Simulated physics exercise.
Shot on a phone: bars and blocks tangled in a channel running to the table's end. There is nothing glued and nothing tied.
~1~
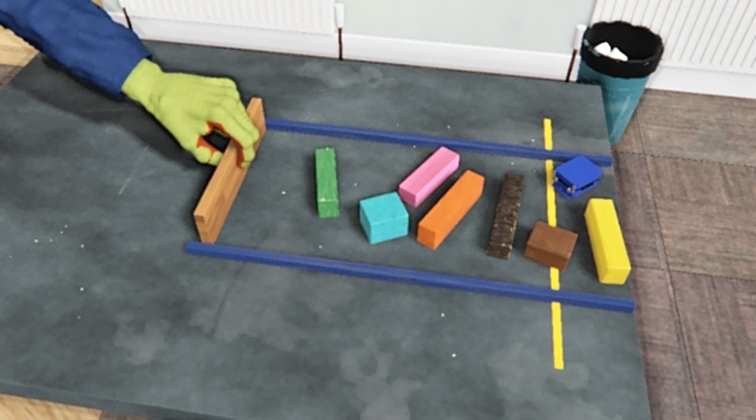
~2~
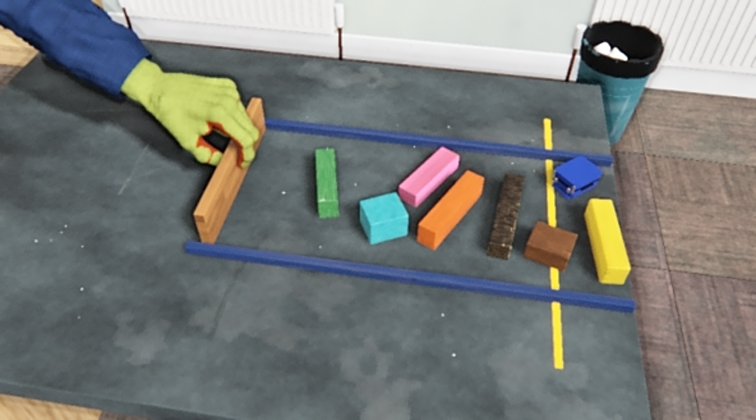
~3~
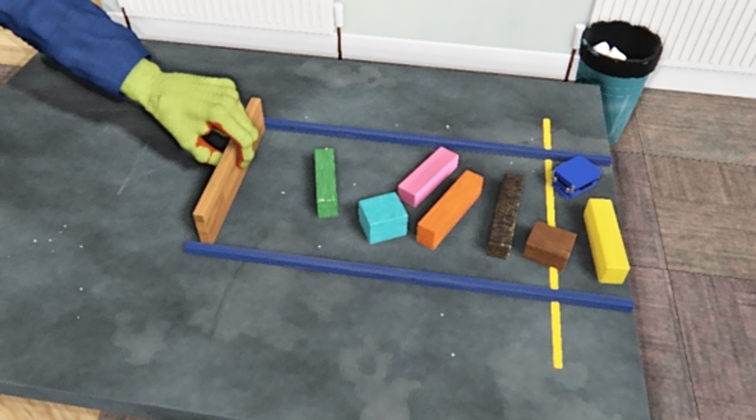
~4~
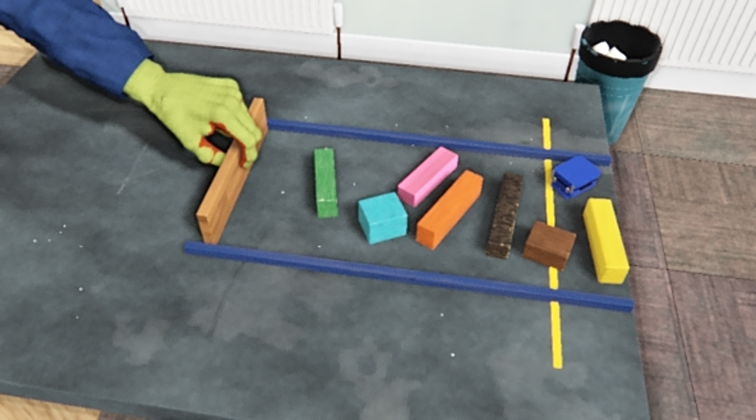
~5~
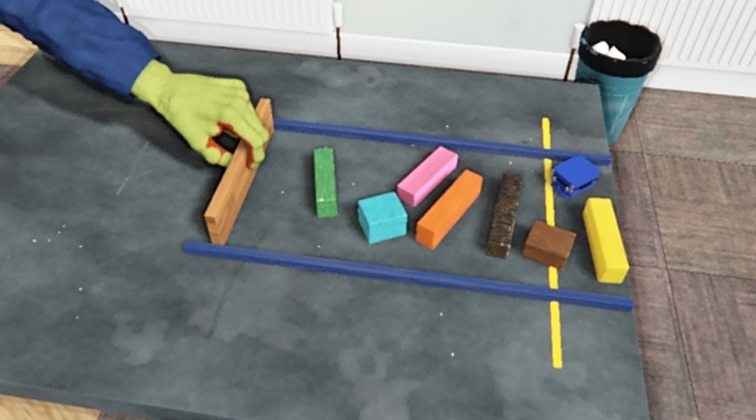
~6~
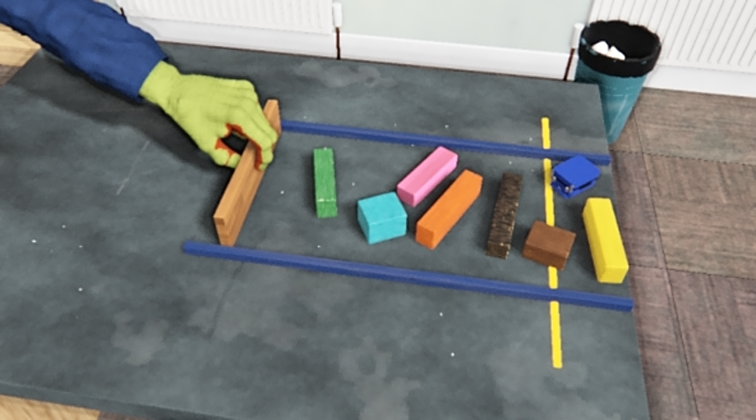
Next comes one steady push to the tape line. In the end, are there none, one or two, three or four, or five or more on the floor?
Seems three or four of them come crashing down.
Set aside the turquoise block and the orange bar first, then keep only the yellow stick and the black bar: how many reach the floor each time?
The number is 1 for the first case and 1 for the second.
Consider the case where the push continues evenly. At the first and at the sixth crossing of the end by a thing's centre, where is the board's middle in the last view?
At (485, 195) for the first, at (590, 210) for the sixth.
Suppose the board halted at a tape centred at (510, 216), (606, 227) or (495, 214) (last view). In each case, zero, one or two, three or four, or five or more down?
Count per stopping tape, as listed: Just one or two, 5 or more, one or two.
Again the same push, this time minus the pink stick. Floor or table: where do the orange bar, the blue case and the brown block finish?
Final state: Orange bar in place, blue case in place, brown block off.
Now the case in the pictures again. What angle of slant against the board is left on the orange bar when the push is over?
Roughly 5°.
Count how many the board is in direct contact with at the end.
All in all, 2.
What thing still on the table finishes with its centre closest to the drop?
That would be the blue case.
Soon after, none off yet; yellow stick at rest near (604, 239); blue case at rest near (574, 178); brown block at rest near (548, 245).
After that, none off yet; yellow stick at rest near (604, 239); blue case at rest near (574, 178); brown block displaced a little near (564, 245).
In the end, the number that fall off is three or four; gone, black bar, brown block and yellow stick.
